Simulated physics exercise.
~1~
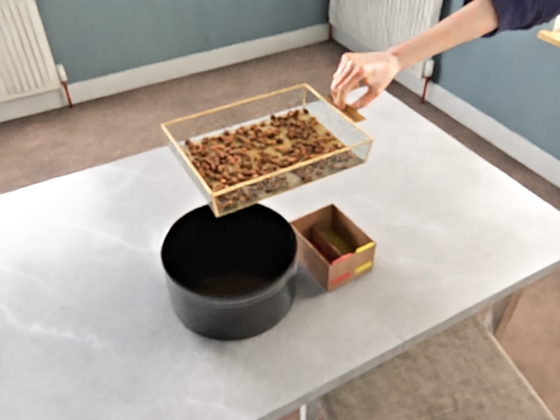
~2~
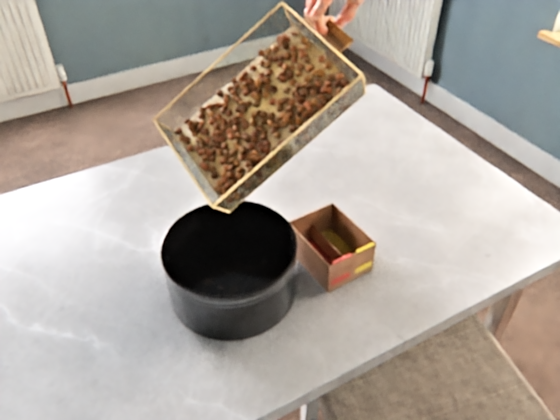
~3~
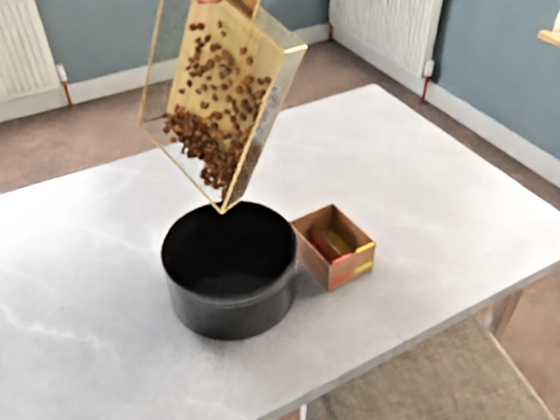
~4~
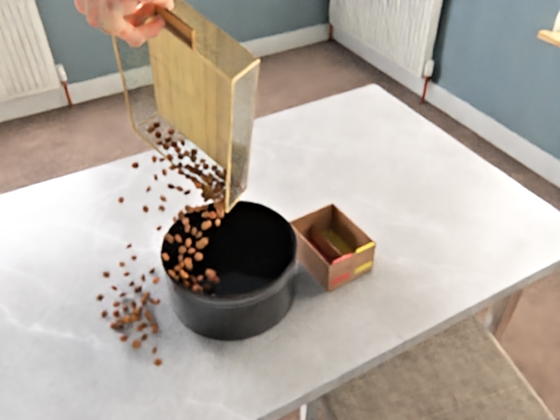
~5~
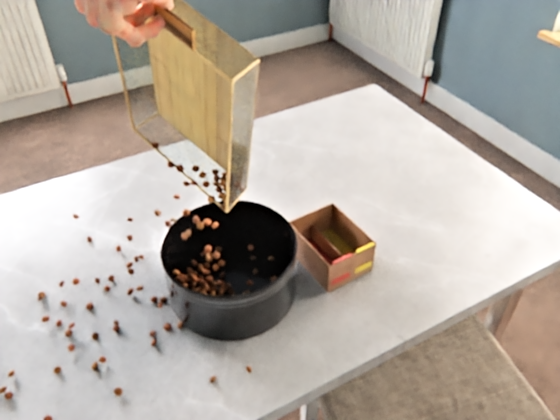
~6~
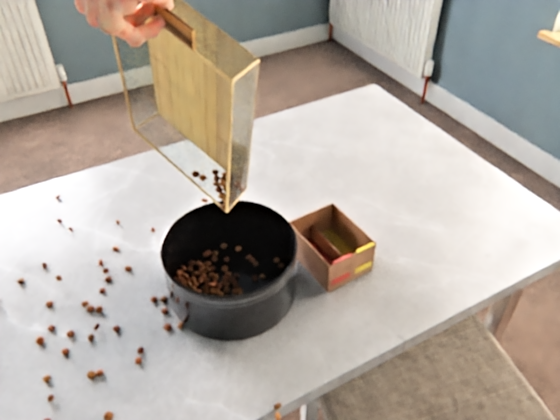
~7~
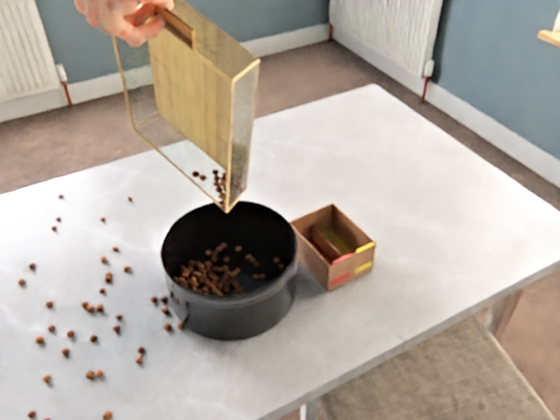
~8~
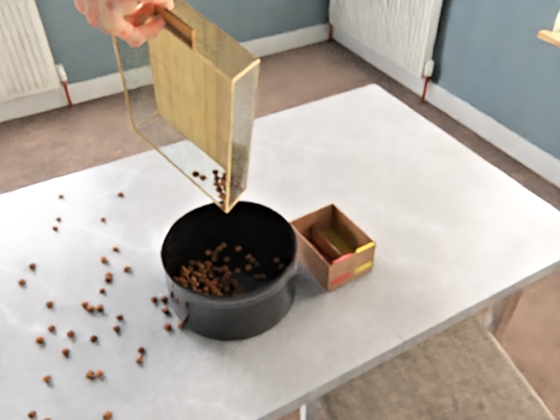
At first, a hand holds a clear-sided, gold-edged tray of brown kibble above a black pot on a pale marbled table, with a small open box marked red and yellow beside the pot. The hand raises the tray's far end and swings it left, tipping it steeply while the bits slide toward the lower corner. Once the tray passes upright, kibble pours out, some into the pot and some past its left side. The stray pieces bounce and scatter across the table. Finally the tray stays tilted, a few bits still inside, with most in the pot and none visibly added to the box.
